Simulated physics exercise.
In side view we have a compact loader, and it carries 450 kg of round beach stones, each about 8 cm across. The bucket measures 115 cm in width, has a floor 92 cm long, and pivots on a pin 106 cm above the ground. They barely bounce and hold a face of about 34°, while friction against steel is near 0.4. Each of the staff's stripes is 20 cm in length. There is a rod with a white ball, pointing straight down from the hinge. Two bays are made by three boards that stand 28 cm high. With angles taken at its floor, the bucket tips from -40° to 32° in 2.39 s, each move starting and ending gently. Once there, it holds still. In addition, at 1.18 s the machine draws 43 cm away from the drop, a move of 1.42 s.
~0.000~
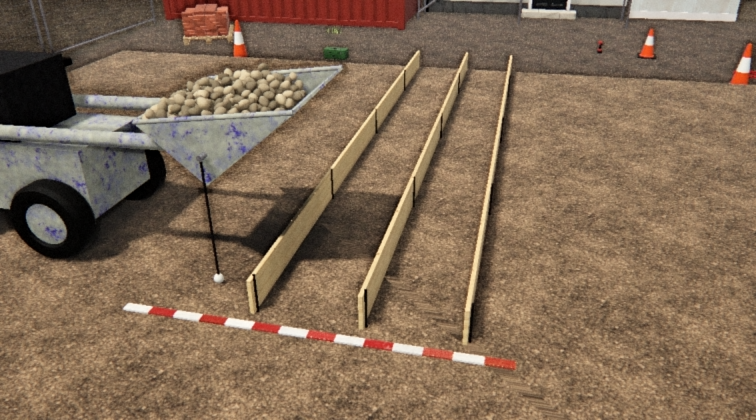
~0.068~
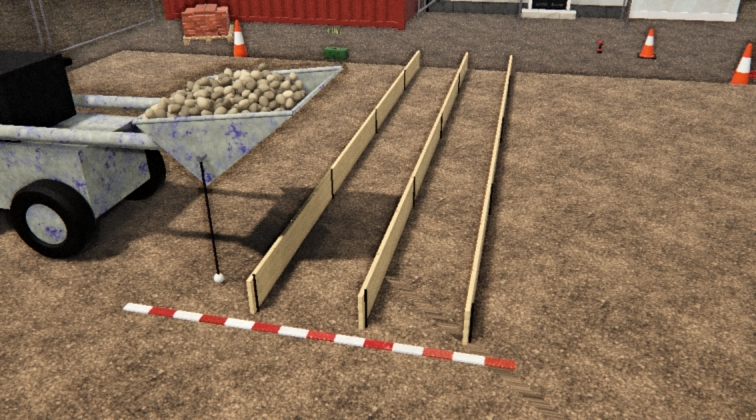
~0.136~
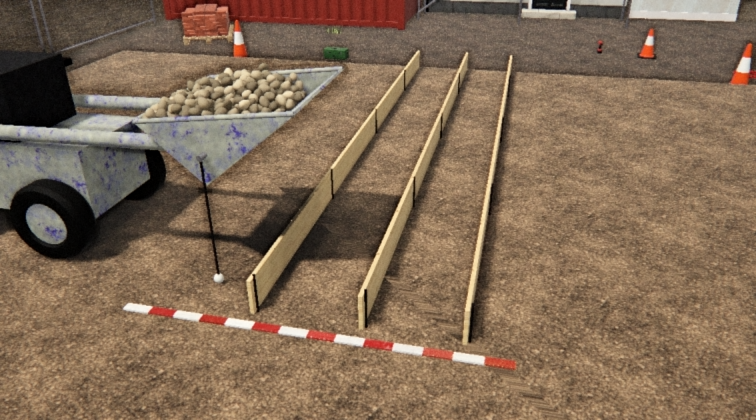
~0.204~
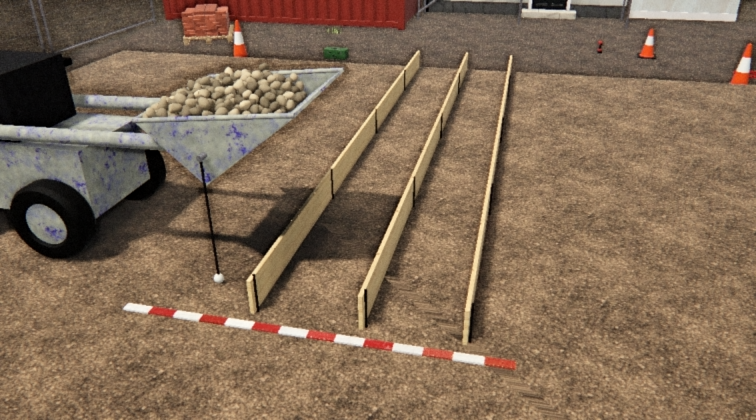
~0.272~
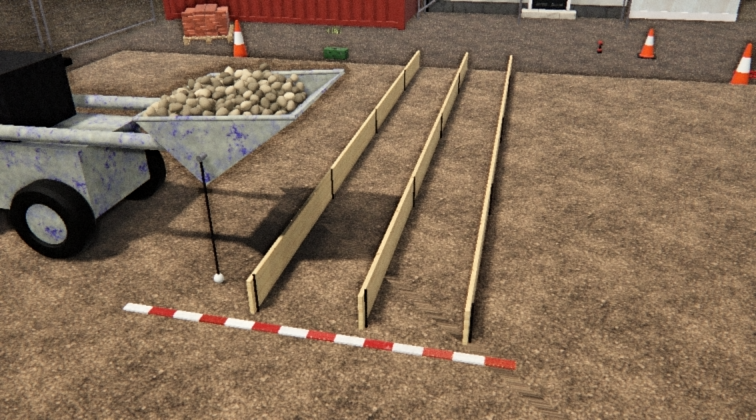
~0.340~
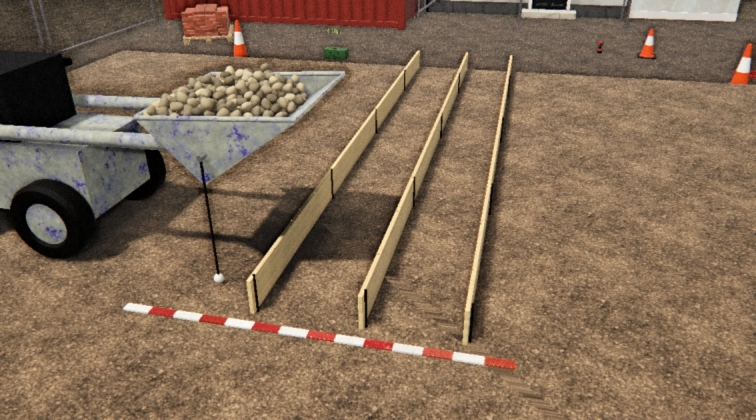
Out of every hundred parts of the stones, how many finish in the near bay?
Close to 75 in every hundred.
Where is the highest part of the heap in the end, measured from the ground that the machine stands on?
The top of the heap ends up around 34 cm above that ground.
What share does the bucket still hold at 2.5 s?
About 20 per cent.
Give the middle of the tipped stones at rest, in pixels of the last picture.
Roughly at (320, 241).
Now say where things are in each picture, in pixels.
Lip at (293, 113), floor tilted -40°, highest stones at (245, 80), in the first frame.
The bucket is at -40°, its lip at (293, 113); the top of the load is at (245, 80); the stones move at 0.0 m/s on average, in the second frame.
The bucket is at -39°, its lip at (294, 114); the top of the load is at (246, 80); the stones move at 0.0 m/s on average, in the third frame.
The bucket is at -39°, its lip at (294, 116); the top of the load is at (246, 80); the stones move at 0.1 m/s on average, in the fourth frame.
Lip at (295, 118), floor tilted -37°, highest stones at (247, 80); the stones move at 0.1 m/s on average, in the fifth frame.
Lip at (297, 120), floor tilted -36°, highest stones at (248, 80); the stones move at 0.1 m/s on average, in the sixth frame.
After 1.8 s the floor is at 21°; 85 % in the bucket, 15 % in the near bay; the foremost stones are at (349, 218).
After 2.5 s the floor is at 32°; 22 % in the bucket, 20 % short of the bays, 58 % in the near bay; the foremost stones are at (384, 250).
After 3.0 s the floor is at 32°; 0 % in the bucket, 30 % short of the bays, 70 % in the near bay; the foremost stones are at (380, 260).
After 5.7 s the floor is at 32°; 0 % in the bucket, 27 % short of the bays, 73 % in the near bay; the foremost stones are at (377, 267).
